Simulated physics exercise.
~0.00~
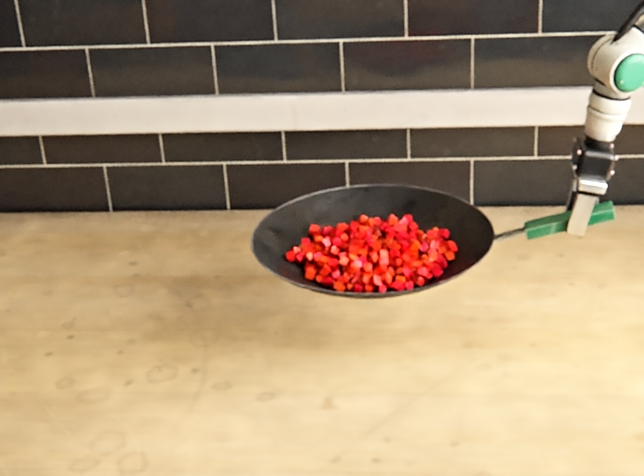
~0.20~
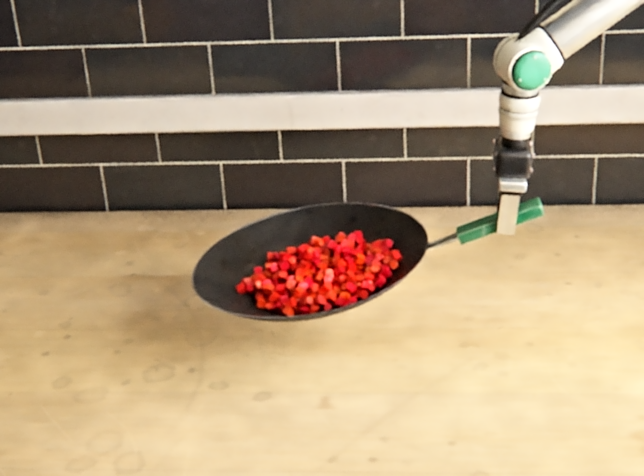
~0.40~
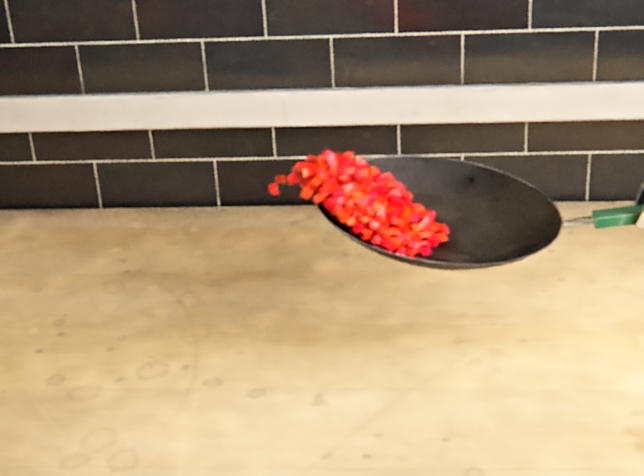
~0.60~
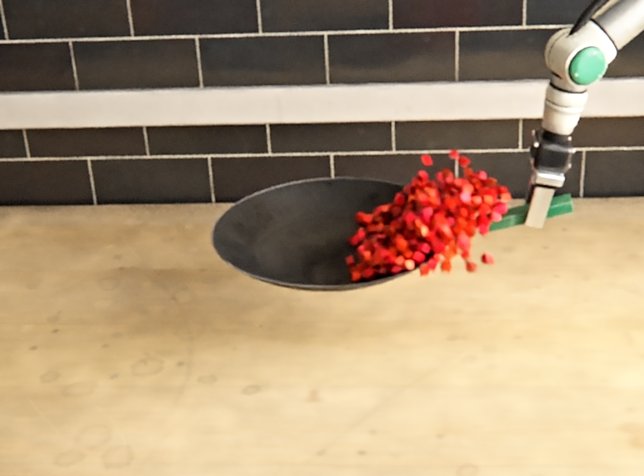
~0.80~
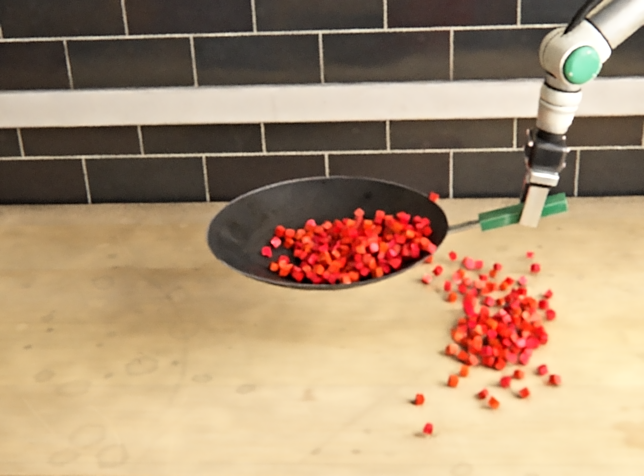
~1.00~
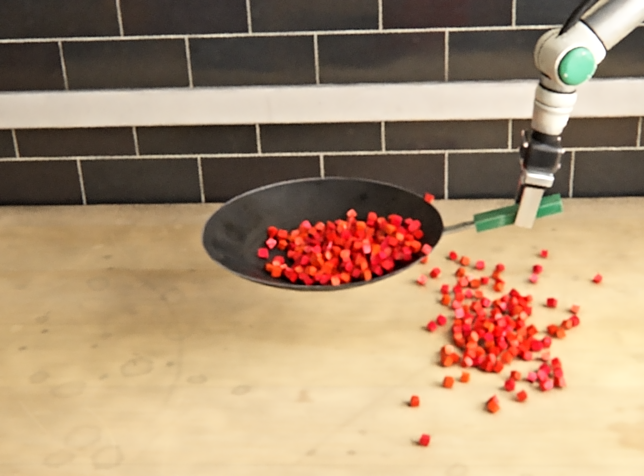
In this clip, a robotic arm holding a dark wok of small red vegetable dice moves it left, then right and back left, tossing the dice toward the handle; many spill and end scattered on the wooden table, while the rest remain in the wok.
